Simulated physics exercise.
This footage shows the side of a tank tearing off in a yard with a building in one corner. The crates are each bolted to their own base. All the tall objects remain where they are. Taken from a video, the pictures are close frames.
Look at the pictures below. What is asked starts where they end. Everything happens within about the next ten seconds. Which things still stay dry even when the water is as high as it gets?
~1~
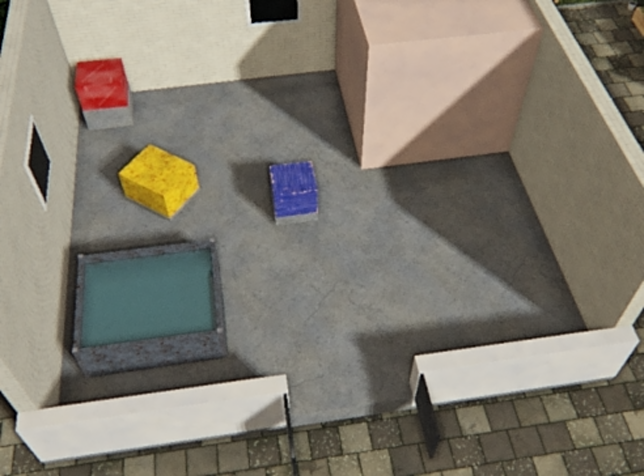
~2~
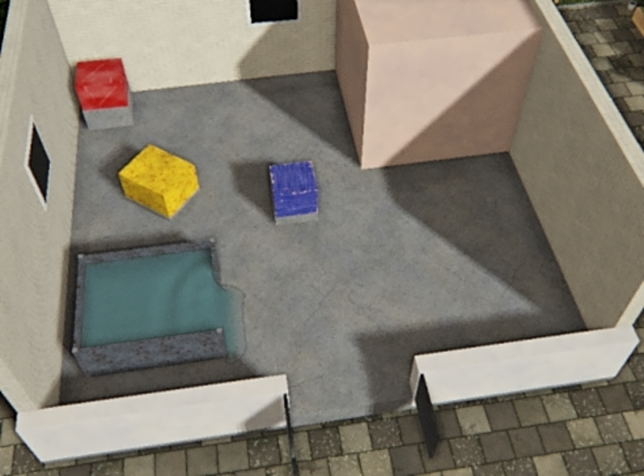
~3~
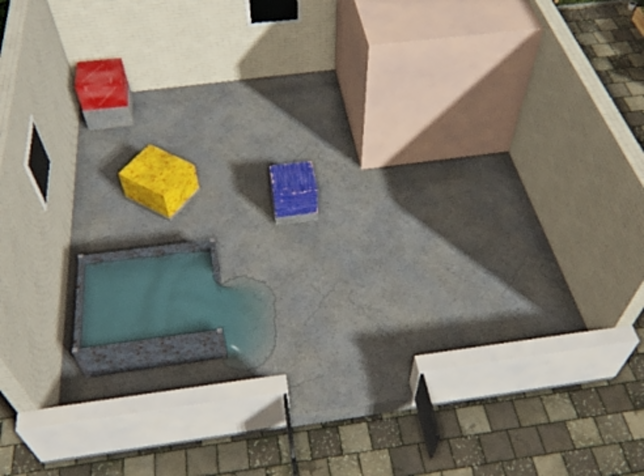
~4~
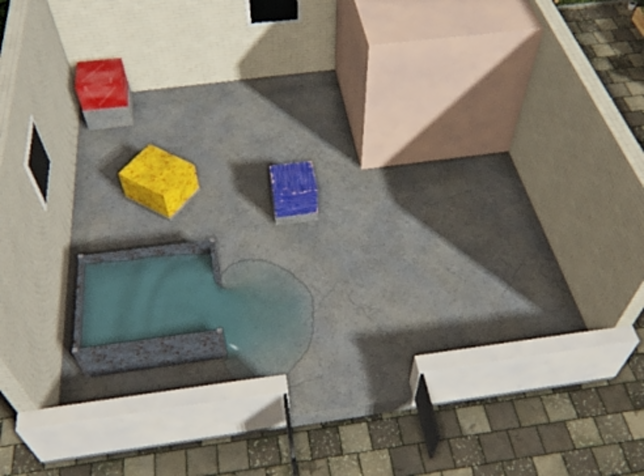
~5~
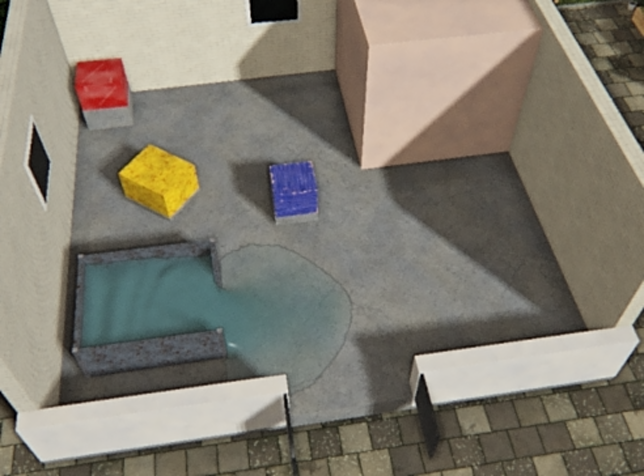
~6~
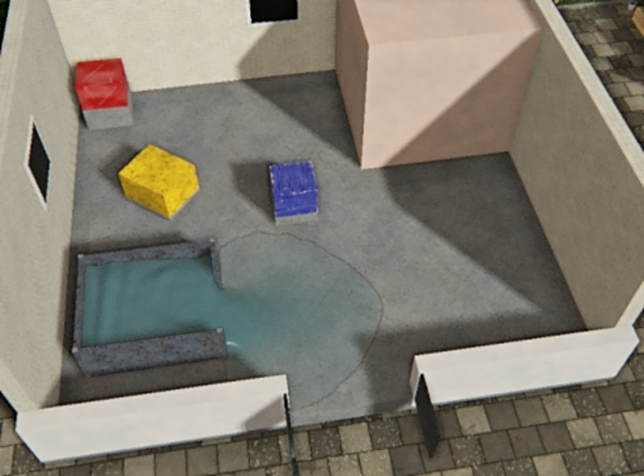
Red crate: High enough; yellow crate: High enough; blue crate: High enough.
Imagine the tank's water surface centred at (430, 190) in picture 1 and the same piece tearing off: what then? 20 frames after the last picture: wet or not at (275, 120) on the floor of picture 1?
By then that patch is left unwetted.
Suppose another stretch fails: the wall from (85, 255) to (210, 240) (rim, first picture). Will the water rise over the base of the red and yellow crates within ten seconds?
My reading: Red is safe; yellow ends up wet.
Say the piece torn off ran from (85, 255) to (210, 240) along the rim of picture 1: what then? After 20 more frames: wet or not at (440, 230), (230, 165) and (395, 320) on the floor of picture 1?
Obs. 1: Moisture-free; obs. 2: Sodden; obs. 3: Moisture-free.
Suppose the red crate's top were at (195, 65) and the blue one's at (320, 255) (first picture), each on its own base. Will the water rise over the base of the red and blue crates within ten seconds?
Result: Red not wetted, blue overtopped.
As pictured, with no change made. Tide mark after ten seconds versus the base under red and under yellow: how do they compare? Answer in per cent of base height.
Peak levels: Approx. 10 % then 70 %.
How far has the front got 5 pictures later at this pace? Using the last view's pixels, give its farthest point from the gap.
Approximate pixel: (511, 320).
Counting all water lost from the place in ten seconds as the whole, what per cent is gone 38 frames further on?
Roughly 75 percent.
A moment on, water covers 30 % of the floor; the red crate not reached, the yellow crate not reached, the blue crate water round its plinth.
Next, water covers 40 % of the floor; the red crate not reached, the yellow crate not reached, the blue crate water round its plinth.
Then, water covers 45 % of the floor; the red crate not reached, the yellow crate not reached, the blue crate water round its plinth.
Later, water covers 45 % of the floor; the red crate not reached, the yellow crate water round its plinth, the blue crate water round its plinth.
In the end, water covers 70 % of the floor; the red crate stayed above the water, the yellow crate stayed above the water, the blue crate stayed above the water.
